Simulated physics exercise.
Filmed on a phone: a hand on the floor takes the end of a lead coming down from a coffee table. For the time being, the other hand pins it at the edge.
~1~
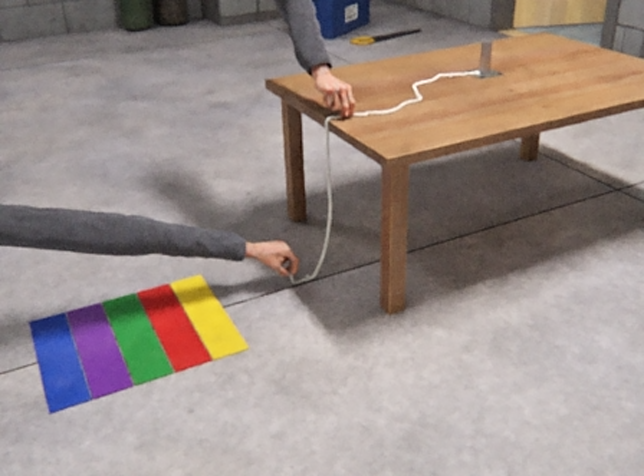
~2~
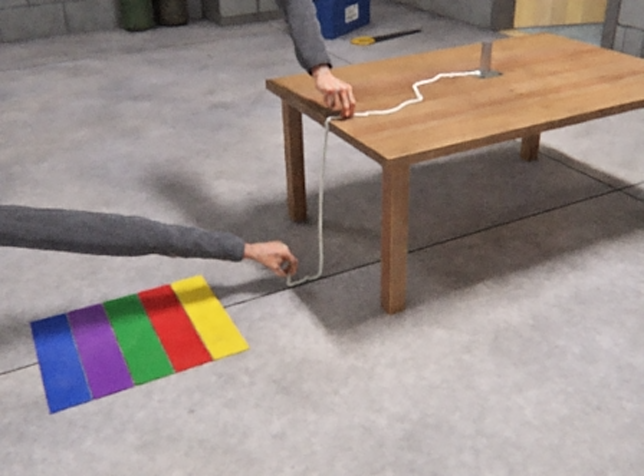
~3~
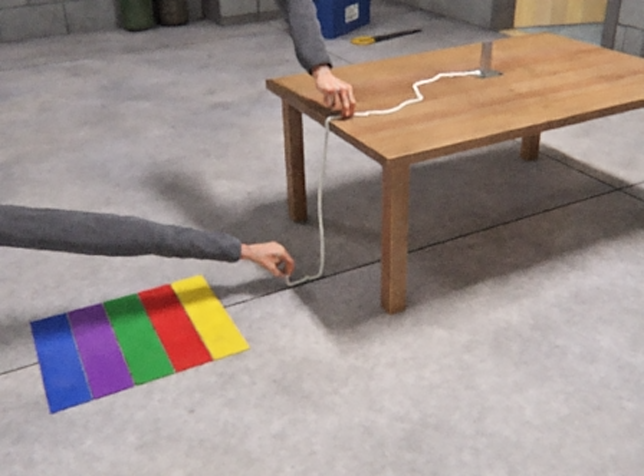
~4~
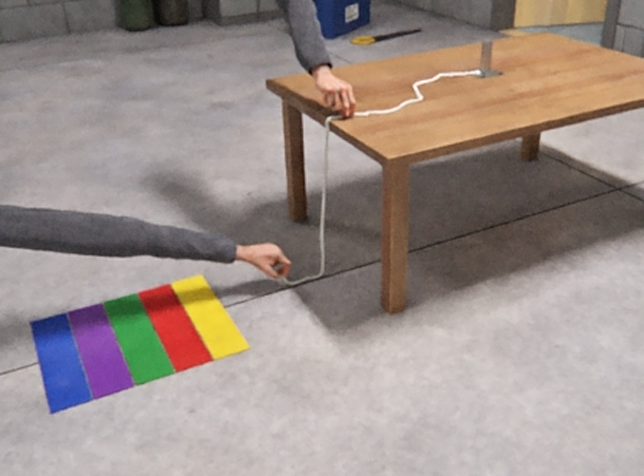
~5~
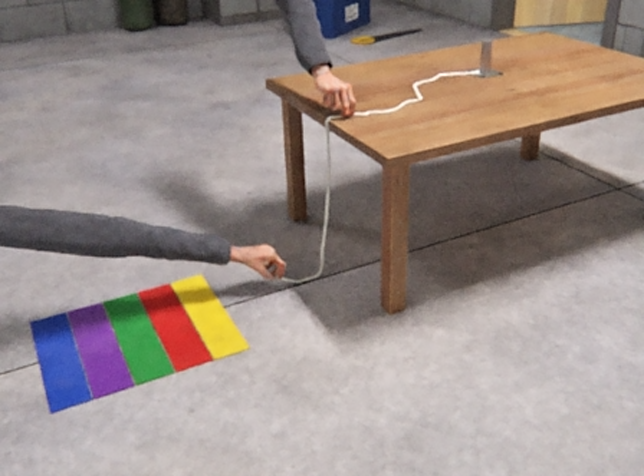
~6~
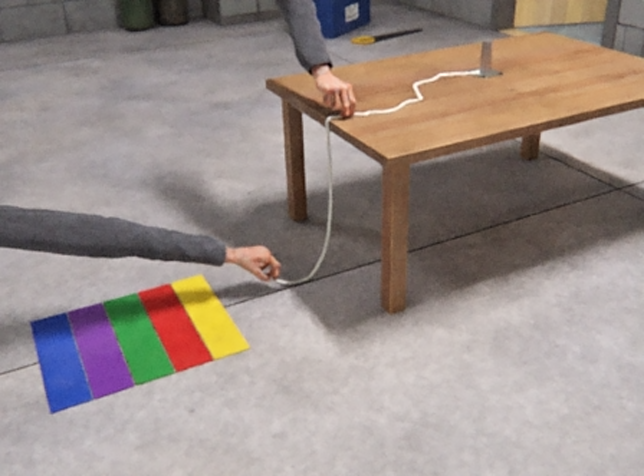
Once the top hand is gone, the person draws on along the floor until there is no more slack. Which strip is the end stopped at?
Stopped at green.
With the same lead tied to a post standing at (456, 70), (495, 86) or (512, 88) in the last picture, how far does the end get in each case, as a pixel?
About (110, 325), (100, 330) and (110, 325).
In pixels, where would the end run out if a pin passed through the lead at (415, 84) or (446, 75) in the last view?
First (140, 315), then (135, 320).
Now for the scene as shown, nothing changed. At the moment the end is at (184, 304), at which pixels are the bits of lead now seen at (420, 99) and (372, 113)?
They sit at (384, 102) and (328, 117), in that order.
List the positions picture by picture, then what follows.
In the first frame, end (290, 273); yellow (223, 339); red (186, 350); green (148, 362); purple (108, 375); blue (66, 388).
In the second frame, end (289, 274); lead through (451, 76) (416, 91) (396, 110) (328, 123) (321, 197) (321, 259).
In the third frame, end (286, 275).
In the fourth frame, end (281, 276); lead through (451, 76) (416, 90) (396, 110) (329, 123) (324, 196) (323, 259).
In the fifth frame, end (276, 277).
In the sixth frame, end (272, 279); lead through (451, 76) (416, 90) (396, 109) (329, 122) (331, 194) (322, 258).
Early on, end near (184, 304); over red.
Midway, end near (150, 314); over green.
At the end of the slack, end near (129, 320); over green. The green one.
